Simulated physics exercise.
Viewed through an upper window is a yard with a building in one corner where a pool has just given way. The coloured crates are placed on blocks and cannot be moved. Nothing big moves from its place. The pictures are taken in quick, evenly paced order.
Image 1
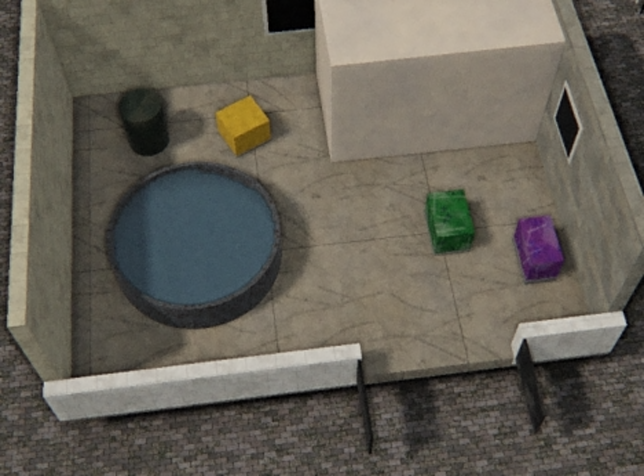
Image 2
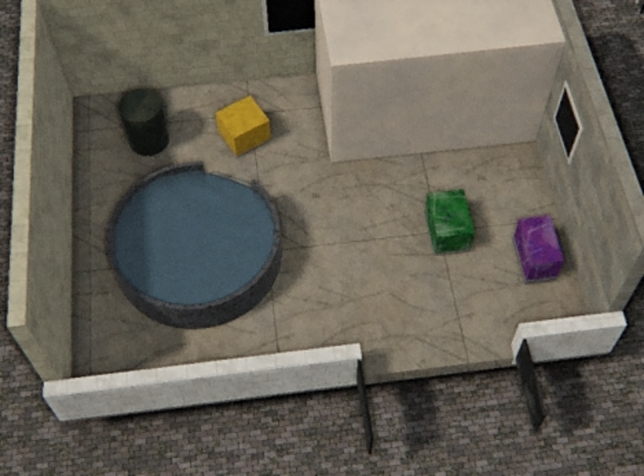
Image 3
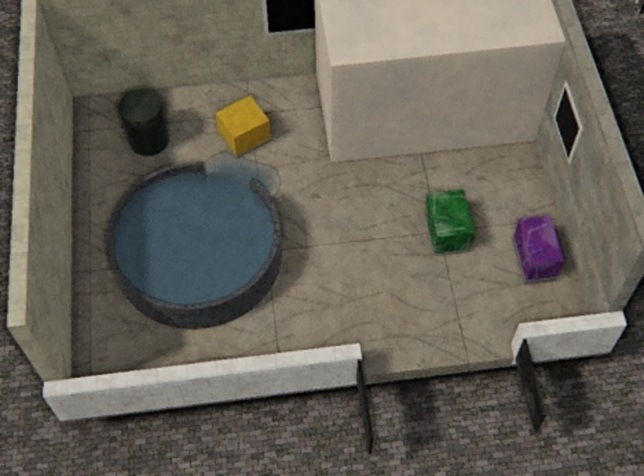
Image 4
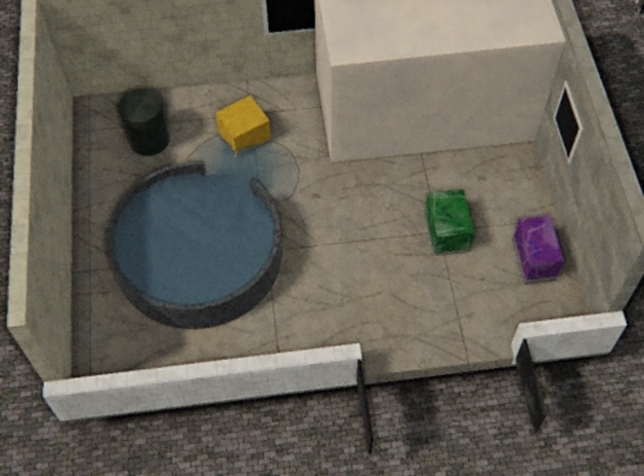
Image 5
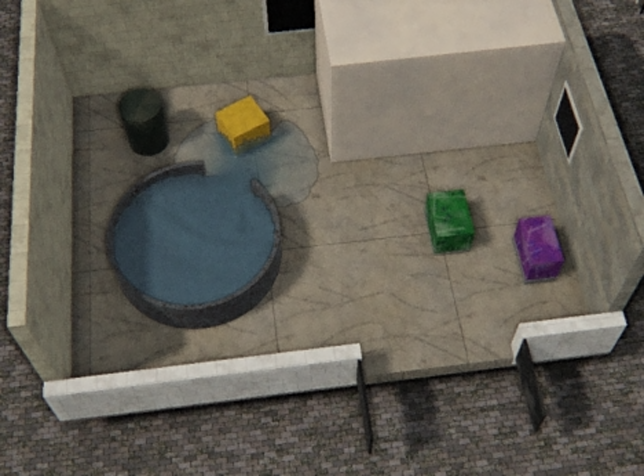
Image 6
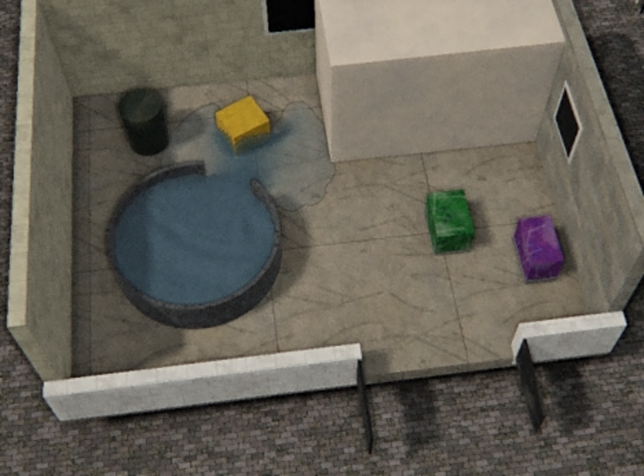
Water poured through a gap that opened on the far side of the round pool, spreading across the walled yard's paved floor and around the yellow box, while the green and purple ones stayed still.
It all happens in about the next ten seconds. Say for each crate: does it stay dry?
Result: The yellow crate is hit by the water. The green crate is hit by the water. The purple crate is spared.
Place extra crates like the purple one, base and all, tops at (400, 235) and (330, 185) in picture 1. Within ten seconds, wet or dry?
Taken as listed, the first never gets reached and the second does get flooded.
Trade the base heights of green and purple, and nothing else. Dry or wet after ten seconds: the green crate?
Green crate: Untouched.
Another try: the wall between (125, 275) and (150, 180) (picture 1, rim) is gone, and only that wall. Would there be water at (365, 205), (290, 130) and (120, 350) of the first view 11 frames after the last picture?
In the order given, the spots are not soaked, not soaked and swamped.
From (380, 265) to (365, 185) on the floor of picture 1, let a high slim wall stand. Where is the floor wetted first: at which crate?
The yellow-painted one.
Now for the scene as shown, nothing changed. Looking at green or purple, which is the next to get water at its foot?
The green one, then.
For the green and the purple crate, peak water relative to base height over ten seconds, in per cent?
About 200 percent and about 30 percent.
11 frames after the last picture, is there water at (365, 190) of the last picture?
I'd expect that place to be drenched.
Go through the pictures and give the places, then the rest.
The first frame shows the round pool at (194, 234) is whole and still.
In the second frame, the front is at a hidden place, out from the gap on the round pool's far side.
In the third frame, the front is at (220, 157), out from the gap on the round pool's far side.
In the fourth frame, the front is at (286, 153), out from the gap on the round pool's far side.
In the fifth frame, water pours out on the round pool's far side and has run to (285, 124).
In the sixth frame, water pours out on the round pool's far side and has run to (302, 107).
A moment on, water covers 15 % of the floor; the yellow crate water round its plinth, the green crate not reached, the purple crate not reached.
Next, water covers 30 % of the floor; the yellow crate water round its plinth, the green crate water round its plinth, the purple crate not reached.
Then, water covers 55 % of the floor; the yellow crate water round its plinth, the green crate water round its plinth, the purple crate not reached.
Later, water covers 75 % of the floor; the yellow crate water round its plinth, the green crate water round its plinth, the purple crate water round its plinth.
In the end, water covers 95 % of the floor; the yellow crate was topped, the green crate was topped, the purple crate stayed above the water.
